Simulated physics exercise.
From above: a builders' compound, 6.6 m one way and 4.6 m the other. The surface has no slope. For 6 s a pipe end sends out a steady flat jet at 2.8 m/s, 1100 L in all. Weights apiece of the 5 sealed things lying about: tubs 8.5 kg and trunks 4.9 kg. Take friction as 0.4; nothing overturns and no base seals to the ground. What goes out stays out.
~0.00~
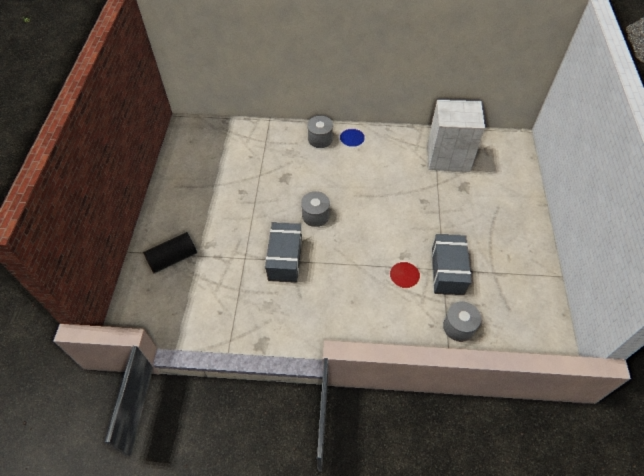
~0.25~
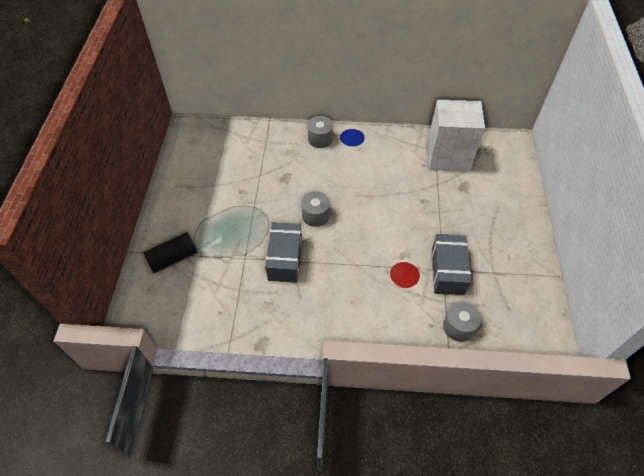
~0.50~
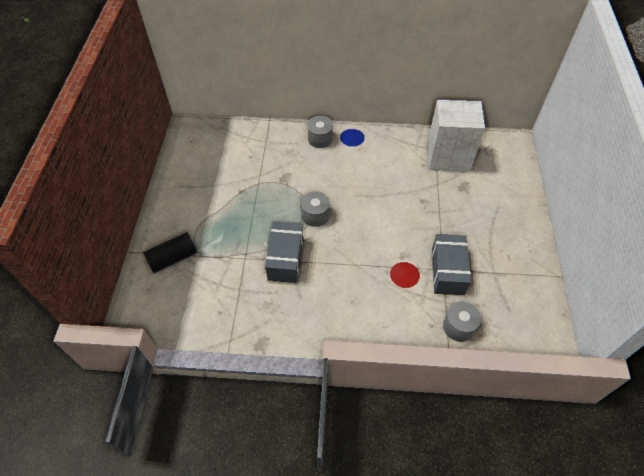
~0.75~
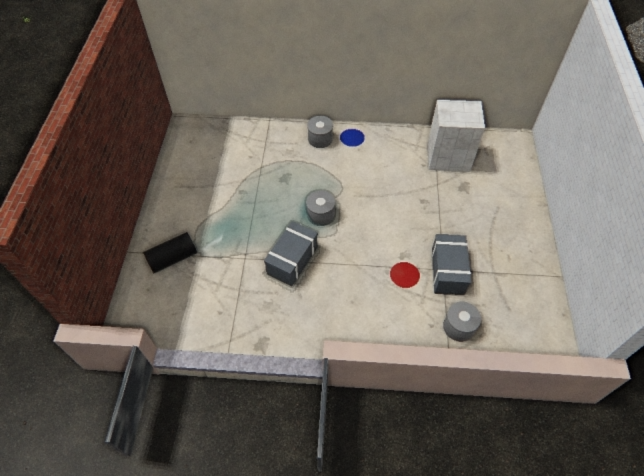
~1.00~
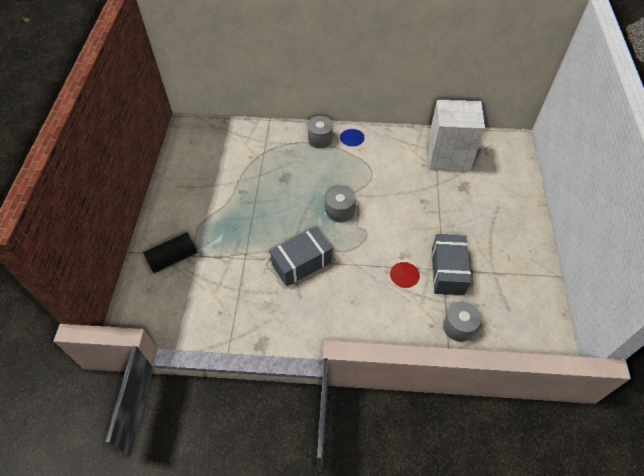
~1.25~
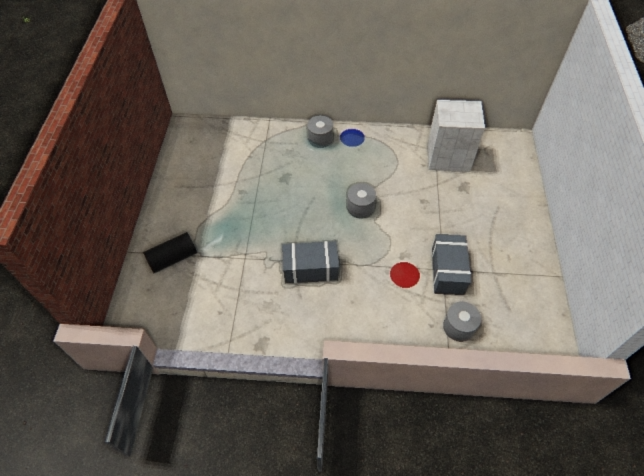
Pale, clear water spreads from a dark pipe end at the left across the flat, cracked floor of a walled compound, seen from above by a still camera. Three grey tubs, two dark banded trunks, a pale block, and blue and red patches lie about. The sheet widens rightward, the middle tub slides right, and the nearer trunk swings round, shifting slightly, as water reaches the blue patch.
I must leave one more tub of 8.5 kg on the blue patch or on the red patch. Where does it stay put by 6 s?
The red one is safe.
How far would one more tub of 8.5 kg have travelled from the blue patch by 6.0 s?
Some 300 cm.
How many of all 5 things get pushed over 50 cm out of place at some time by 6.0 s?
That makes 4.
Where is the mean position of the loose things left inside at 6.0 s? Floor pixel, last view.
Near (439, 248).
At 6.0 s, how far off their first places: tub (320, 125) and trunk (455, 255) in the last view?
In that order: 150 cm, 60 cm.
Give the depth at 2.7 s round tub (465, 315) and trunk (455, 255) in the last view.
About 0 and 1 cm.
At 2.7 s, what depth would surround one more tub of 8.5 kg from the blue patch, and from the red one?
About 8 cm and 2 cm.
After 1.8 s on blue it would be 21 cm off in 3 cm of water; on red it would be 0 cm off in 1 cm of water.
After 2.7 s on blue it would be 45 cm off in 8 cm of water; on red it would be 0 cm off in 2 cm of water.
After 4.2 s on blue it would be 156 cm off in 11 cm of water; on red it would be 0 cm off in 2 cm of water.
After 6.0 s on blue it would be 301 cm off in 14 cm of water; on red it would be 0 cm off in 2 cm of water.
